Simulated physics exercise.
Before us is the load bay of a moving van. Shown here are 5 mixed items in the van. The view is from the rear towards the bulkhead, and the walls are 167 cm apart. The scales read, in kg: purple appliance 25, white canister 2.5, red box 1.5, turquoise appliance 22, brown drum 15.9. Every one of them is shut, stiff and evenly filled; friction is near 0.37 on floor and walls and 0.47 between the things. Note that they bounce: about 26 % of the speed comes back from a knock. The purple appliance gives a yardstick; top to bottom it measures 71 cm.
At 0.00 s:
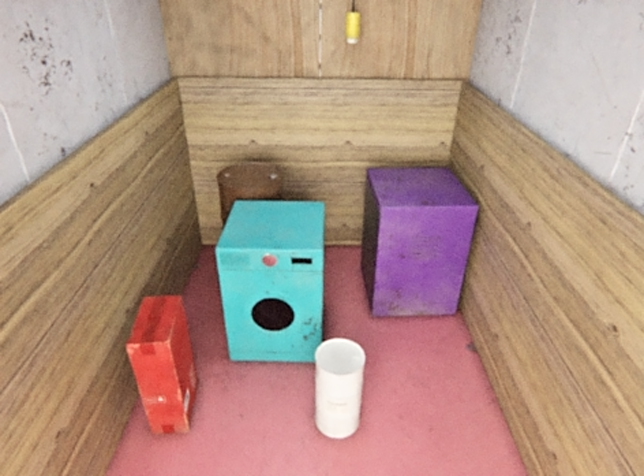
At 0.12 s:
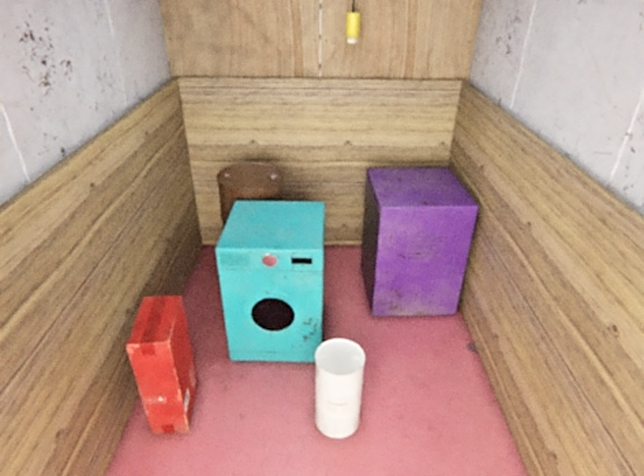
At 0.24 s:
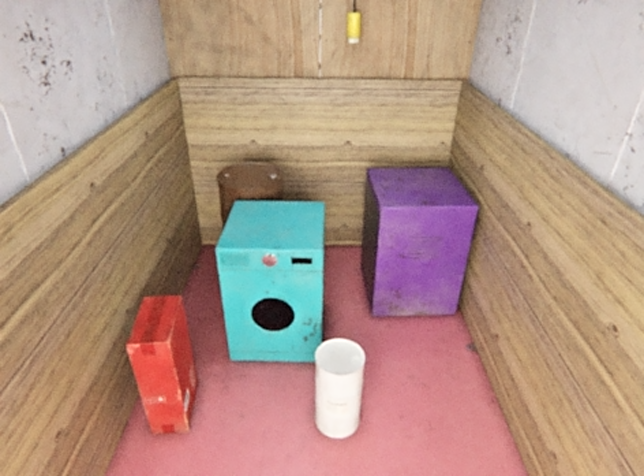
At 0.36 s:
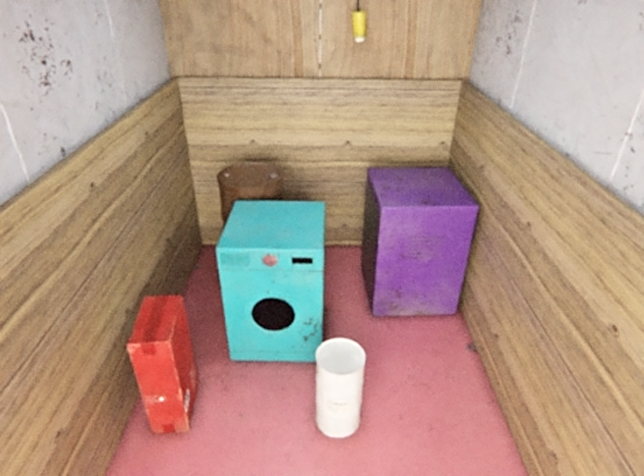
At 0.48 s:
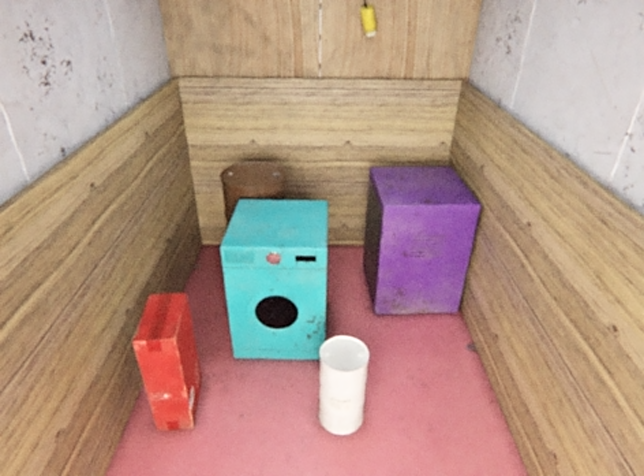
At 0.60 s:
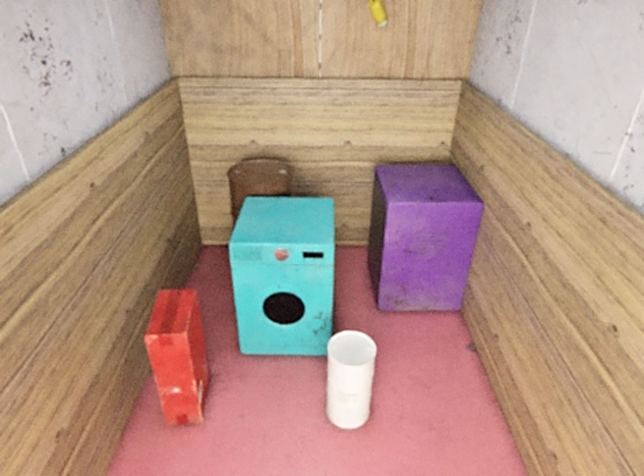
A van's load bay with wood-panelled sides and a pink floor is seen from the rear, facing the bulkhead. A purple boxy unit stands back right, a turquoise appliance left of centre before a brown drum, a red box front left, and a white canister front centre. The hanging yellow object swings right, then all five floor items slide slightly right and toward the bulkhead, while the camera stays still.
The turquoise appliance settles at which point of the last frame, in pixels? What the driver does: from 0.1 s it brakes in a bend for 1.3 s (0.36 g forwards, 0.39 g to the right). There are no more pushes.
At the point (338, 251).
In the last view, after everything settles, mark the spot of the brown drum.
My guess is roughly (304, 213).
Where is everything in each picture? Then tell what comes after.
Steady run; turquoise appliance (278, 280); purple appliance (411, 241), in the first frame.
Steady run; red box (167, 365), in the second frame.
Force 0.20 g forwards, 0.22 g right; purple appliance (411, 241); white canister (339, 389), in the third frame.
Force 0.36 g forwards, 0.39 g right; red box (167, 365), in the fourth frame.
Force 0.36 g forwards, 0.39 g right; purple appliance (413, 239) shifted 2 cm; white canister (343, 386) shifted 2 cm, in the fifth frame.
Force 0.36 g forwards, 0.39 g right; turquoise appliance (288, 275) shifted 7 cm; red box (181, 357) shifted 7 cm, in the sixth frame.
Around 0.80 s, force 0.36 g forwards, 0.39 g right; turquoise appliance shifted 19 cm near (306, 266); red box shifted 19 cm; white canister shifted 19 cm.
Around 1.00 s, force 0.36 g forwards, 0.39 g right; turquoise appliance shifted 38 cm near (331, 253); red box shifted 38 cm; white canister shifted 38 cm.
Around 1.20 s, force 0.29 g forwards, 0.31 g right; turquoise appliance shifted 42 cm near (337, 251); red box shifted 62 cm; white canister shifted 62 cm.
Finally (2.6 s), not toppled but over 15 cm from the start, white canister, red box, turquoise appliance and brown drum; purple appliance still in place (within 15 cm). Final places as that camera would see them, turquoise appliance near (338, 251).
